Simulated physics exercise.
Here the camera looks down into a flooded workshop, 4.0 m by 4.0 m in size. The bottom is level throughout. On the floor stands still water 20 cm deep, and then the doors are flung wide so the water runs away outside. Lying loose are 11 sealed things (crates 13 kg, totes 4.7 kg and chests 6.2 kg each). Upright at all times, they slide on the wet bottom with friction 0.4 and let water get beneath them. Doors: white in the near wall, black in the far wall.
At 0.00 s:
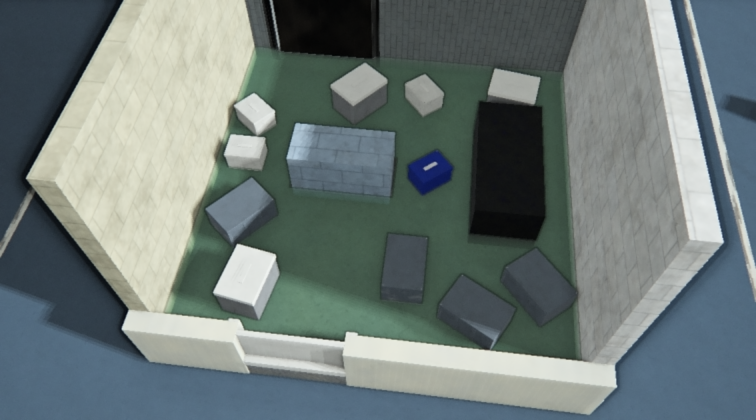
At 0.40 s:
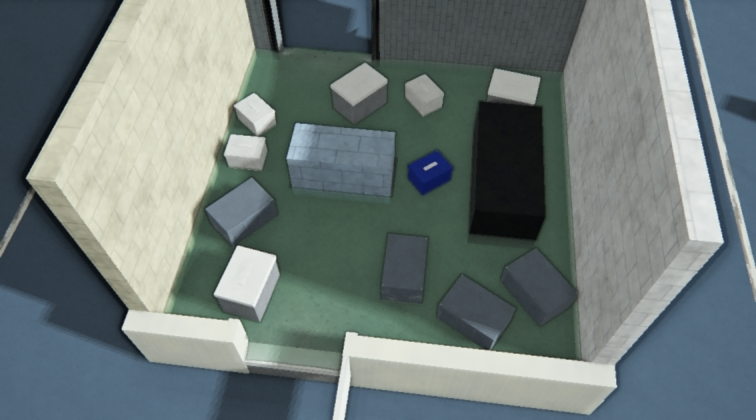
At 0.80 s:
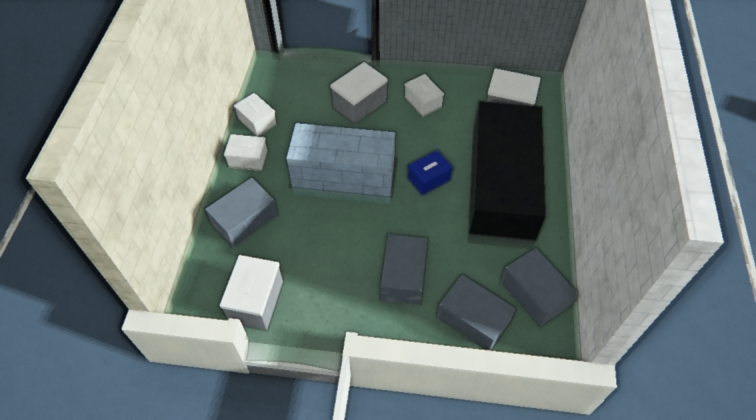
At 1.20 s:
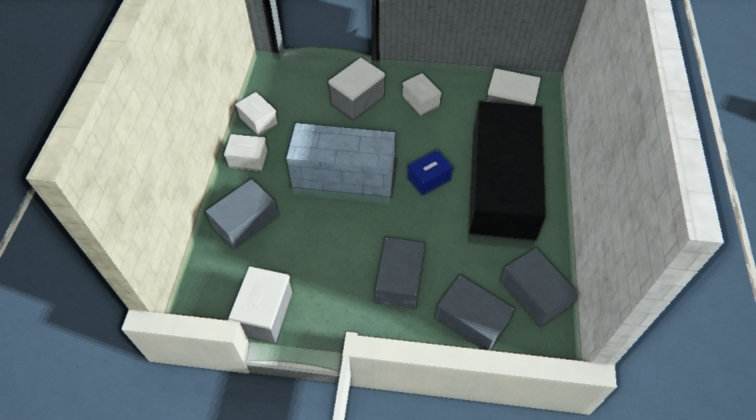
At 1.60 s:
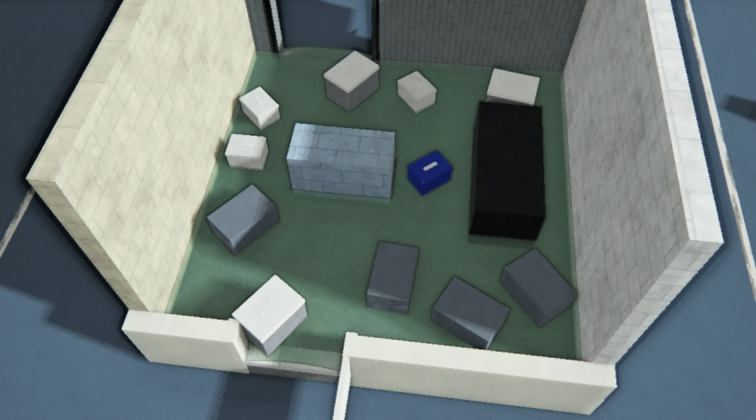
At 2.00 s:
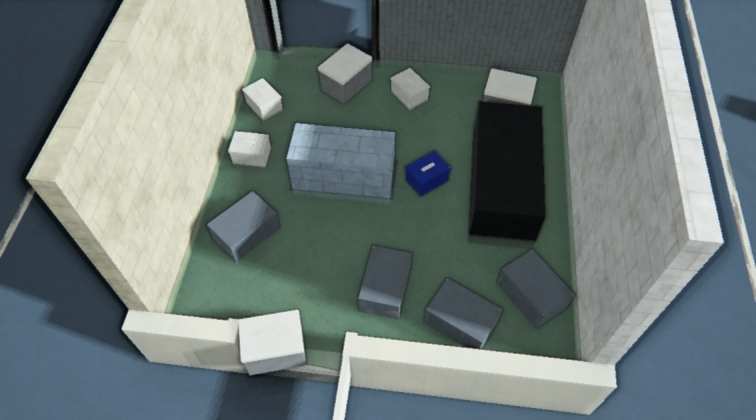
At first, pale, grey and blue boxes sit in shallow water in a walled room with both doors shut. Then the black far door and white near one open, and a white box slides right and turns into the near doorway, while several others shift slightly, two pale ones toward the far opening.
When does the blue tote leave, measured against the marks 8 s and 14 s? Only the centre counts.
It leaves after 14 s or not at all.
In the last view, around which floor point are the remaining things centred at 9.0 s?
(358, 166).
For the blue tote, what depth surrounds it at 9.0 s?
I'd say around 10 cm.
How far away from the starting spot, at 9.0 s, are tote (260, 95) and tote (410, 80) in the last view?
Log: Item 1 washed out; item 2 gone out.
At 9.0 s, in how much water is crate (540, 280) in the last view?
Around 10 centimetres.
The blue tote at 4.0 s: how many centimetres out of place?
Roughly 20 cm by then.
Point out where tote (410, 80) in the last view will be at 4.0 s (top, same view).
Close to pixel (354, 67).
After 4.0 s the blue tote is near (418, 159), 0.2 m from its start, afloat; 2 of 11 are out; 9 afloat.
After 9.0 s the blue tote is near (424, 122), 0.7 m from its start, afloat; 6 of 11 are out; 5 afloat.
After 16.0 s the blue tote is near (334, 66), 2.1 m from its start, afloat; 8 of 11 are out; 3 afloat.
After 20.0 s the blue tote has gone out (at 17.1 s); 9 of 11 are out; 0 afloat.
